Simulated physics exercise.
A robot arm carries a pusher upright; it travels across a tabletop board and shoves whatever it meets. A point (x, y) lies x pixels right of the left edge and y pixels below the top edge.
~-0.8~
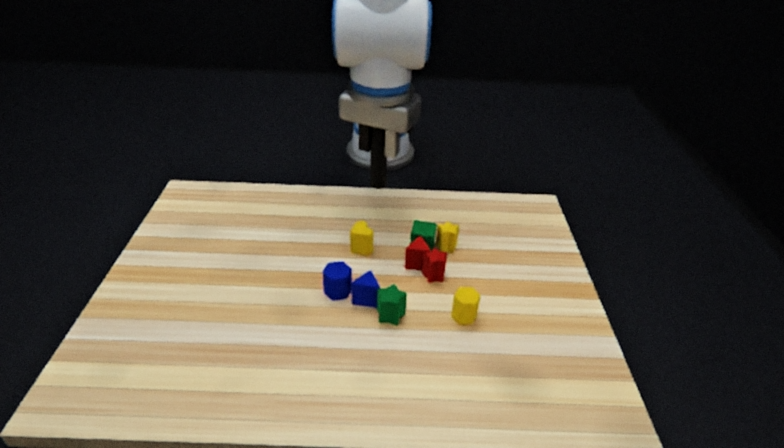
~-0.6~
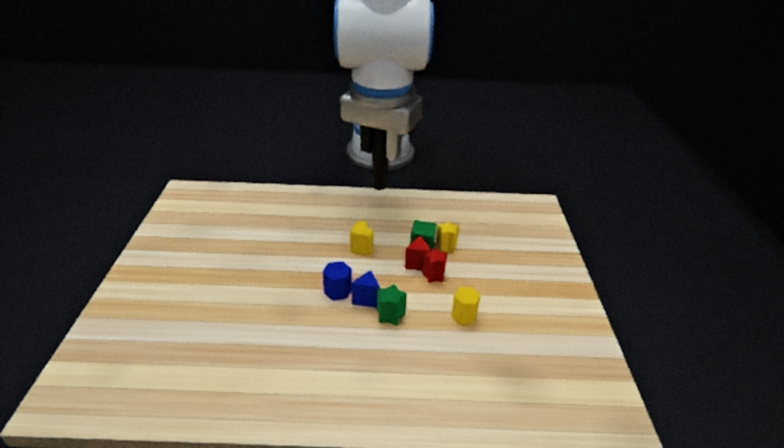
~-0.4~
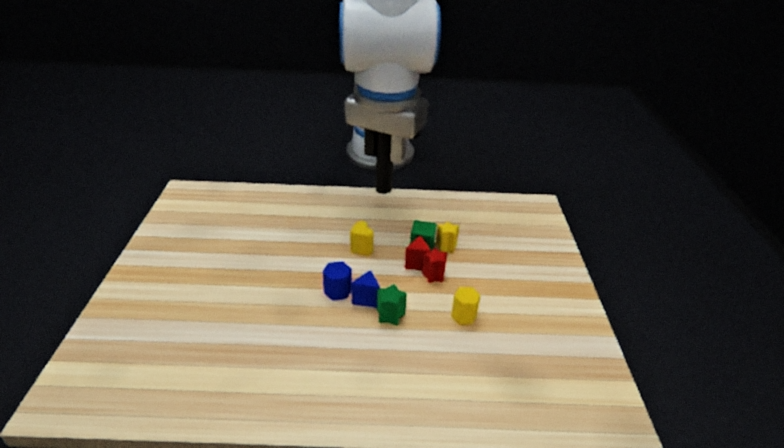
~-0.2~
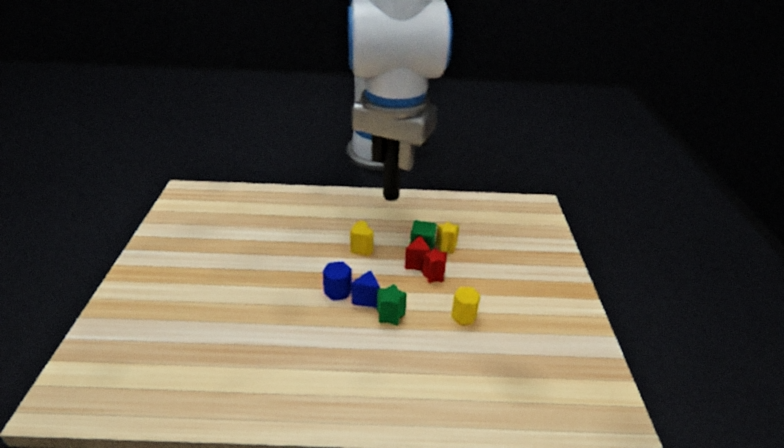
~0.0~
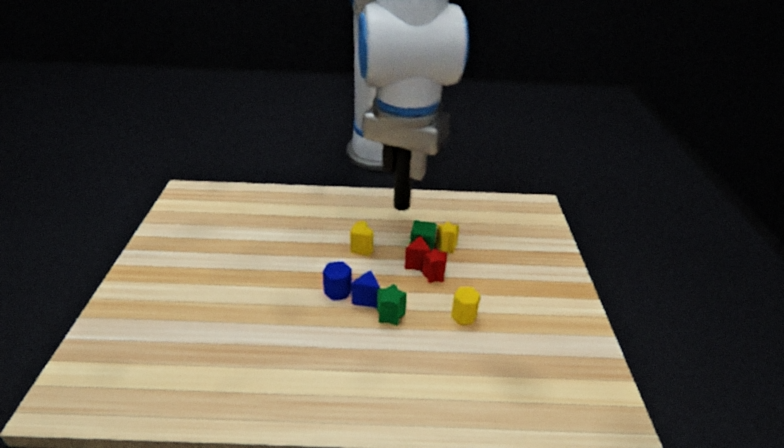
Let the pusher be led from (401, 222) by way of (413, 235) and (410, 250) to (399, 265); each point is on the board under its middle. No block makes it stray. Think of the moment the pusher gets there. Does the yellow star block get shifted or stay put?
It sits in its place.
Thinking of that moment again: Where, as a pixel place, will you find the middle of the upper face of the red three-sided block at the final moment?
Expect it around (423, 256).
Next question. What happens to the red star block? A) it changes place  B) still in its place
My pick is A.
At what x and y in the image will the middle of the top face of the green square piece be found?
Around pixel (427, 242).
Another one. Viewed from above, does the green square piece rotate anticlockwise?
Going by the path, yes.
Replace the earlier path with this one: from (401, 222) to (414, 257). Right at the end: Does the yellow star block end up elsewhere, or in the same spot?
Displaced.
On the path given first. One third of the way, pusher (414, 220); nothing pushed yet.
Two thirds of the way, pusher (411, 235); red three-sided block (422, 255), turned 60° clockwise; green square piece (428, 239), turned 55° anticlockwise; red star block (441, 262), turned 30° anticlockwise.
At the end, pusher (399, 250); red three-sided block (423, 256), turned 70° clockwise; green square piece (427, 242), turned 75° anticlockwise; red star block (443, 263), turned 30° anticlockwise; yellow star block unmoved.
